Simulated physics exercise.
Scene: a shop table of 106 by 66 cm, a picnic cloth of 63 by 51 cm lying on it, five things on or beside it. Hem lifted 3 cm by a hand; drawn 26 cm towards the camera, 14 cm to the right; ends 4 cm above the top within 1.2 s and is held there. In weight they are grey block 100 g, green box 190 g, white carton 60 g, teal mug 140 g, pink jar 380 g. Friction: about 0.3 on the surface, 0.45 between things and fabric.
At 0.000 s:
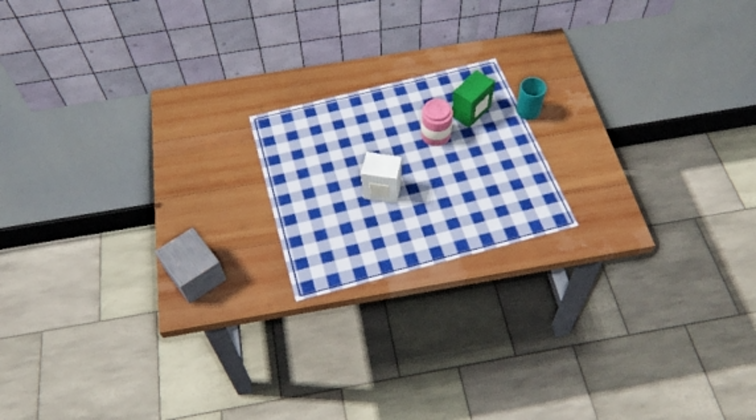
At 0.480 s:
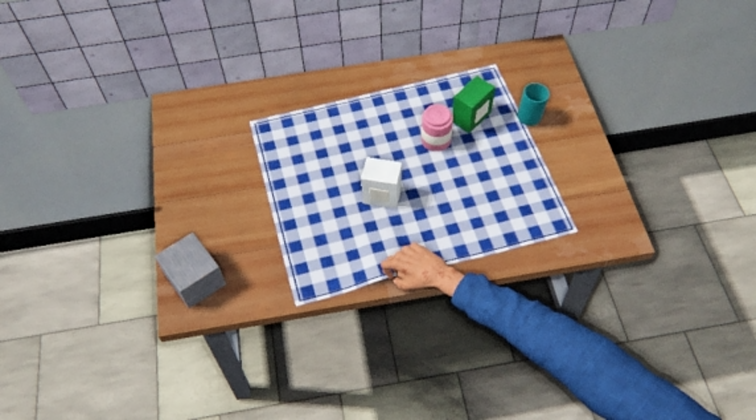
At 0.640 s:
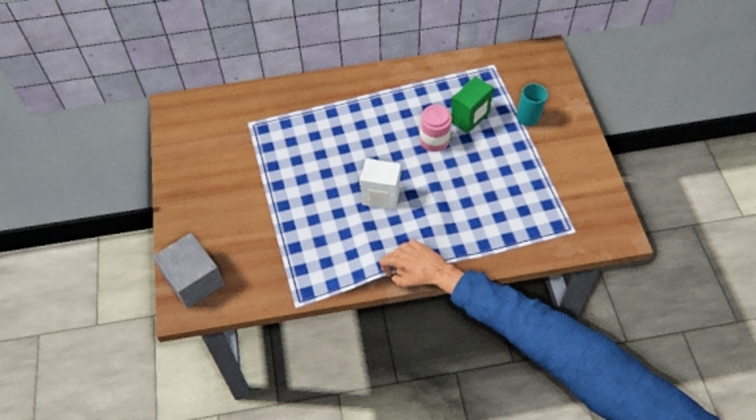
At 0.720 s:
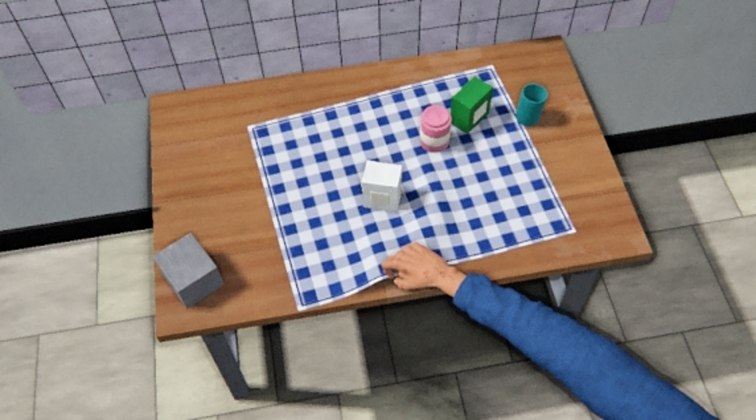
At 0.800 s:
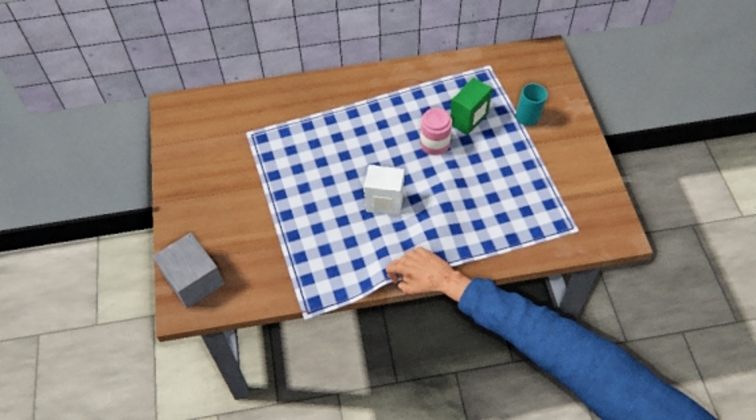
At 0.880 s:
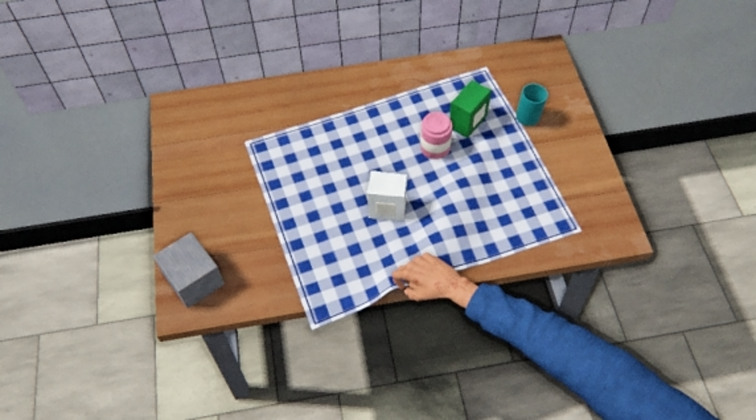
A blue-and-white checked cloth lies on a wooden table, seen from above at an angle, beside a tiled wall and over a pale tiled floor. A white carton sits mid-cloth, a pink jar and green box upper right, a teal mug right of the cloth, a grey block at left. A blue-sleeved arm appears at the front edge, and its hand lifts the hem slightly, the cloth wrinkling and shifting a little toward the front with the carton.
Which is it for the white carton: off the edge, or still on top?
My guess is it ends up off the surface.
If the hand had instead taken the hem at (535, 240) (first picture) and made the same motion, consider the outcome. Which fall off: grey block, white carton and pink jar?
At the end, the grey block holds its spot, the white carton ends up off the top, and the pink jar holds its spot.
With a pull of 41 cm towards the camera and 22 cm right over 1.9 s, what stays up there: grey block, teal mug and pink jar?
In that case grey block holds on, teal mug holds on and pink jar is lost over the edge.
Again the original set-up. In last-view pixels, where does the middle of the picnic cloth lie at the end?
Around (449, 277).
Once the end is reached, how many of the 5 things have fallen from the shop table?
Counted result: 1.
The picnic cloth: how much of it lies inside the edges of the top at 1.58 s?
Around 65 percent.
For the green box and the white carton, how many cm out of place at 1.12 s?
For the green box, 6 centimetres, and for the white carton, 10 centimetres.
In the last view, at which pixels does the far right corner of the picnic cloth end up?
(446, 129), roughly.
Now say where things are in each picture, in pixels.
Shows, white carton (381, 165); picnic cloth corners (297, 301) (250, 117) (495, 59) (578, 225), in the first frame.
Shows, teal mug (536, 93); picnic cloth corners (297, 306) (250, 122); grip (393, 277), in the second frame.
Shows, picnic cloth corners (296, 307) (249, 123); grip (391, 274), in the third frame.
Shows, white carton (382, 173); picnic cloth corners (299, 311) (248, 127); grip (393, 277), in the fourth frame.
Shows, white carton (384, 178); pink jar (437, 118); picnic cloth corners (305, 319) (247, 133); grip (398, 281), in the fifth frame.
Shows, white carton (387, 184); picnic cloth corners (312, 329) (245, 142) (486, 68) (581, 231); grip (404, 287), in the sixth frame.
At 1.1 s, 90 % of the picnic cloth is still over the top; white carton 11 cm off its start, pink jar 8 cm off its start, green box 6 cm off its start.
At 1.4 s, 75 % of the picnic cloth is still over the top; white carton 20 cm off its start, pink jar 16 cm off its start, green box 13 cm off its start.
At 1.6 s, 65 % of the picnic cloth is still over the top; white carton 27 cm off its start at (428, 276), pink jar 22 cm off its start at (447, 195), green box 18 cm off its start at (466, 153).
At 1.8 s, 55 % of the picnic cloth is still over the top; white carton 35 cm off its start, pink jar 26 cm off its start, green box 21 cm off its start.
At 3.4 s, 50 % of the picnic cloth is still over the top; white carton over the edge, pink jar 28 cm off its start at (462, 218), green box 24 cm off its start at (464, 174).
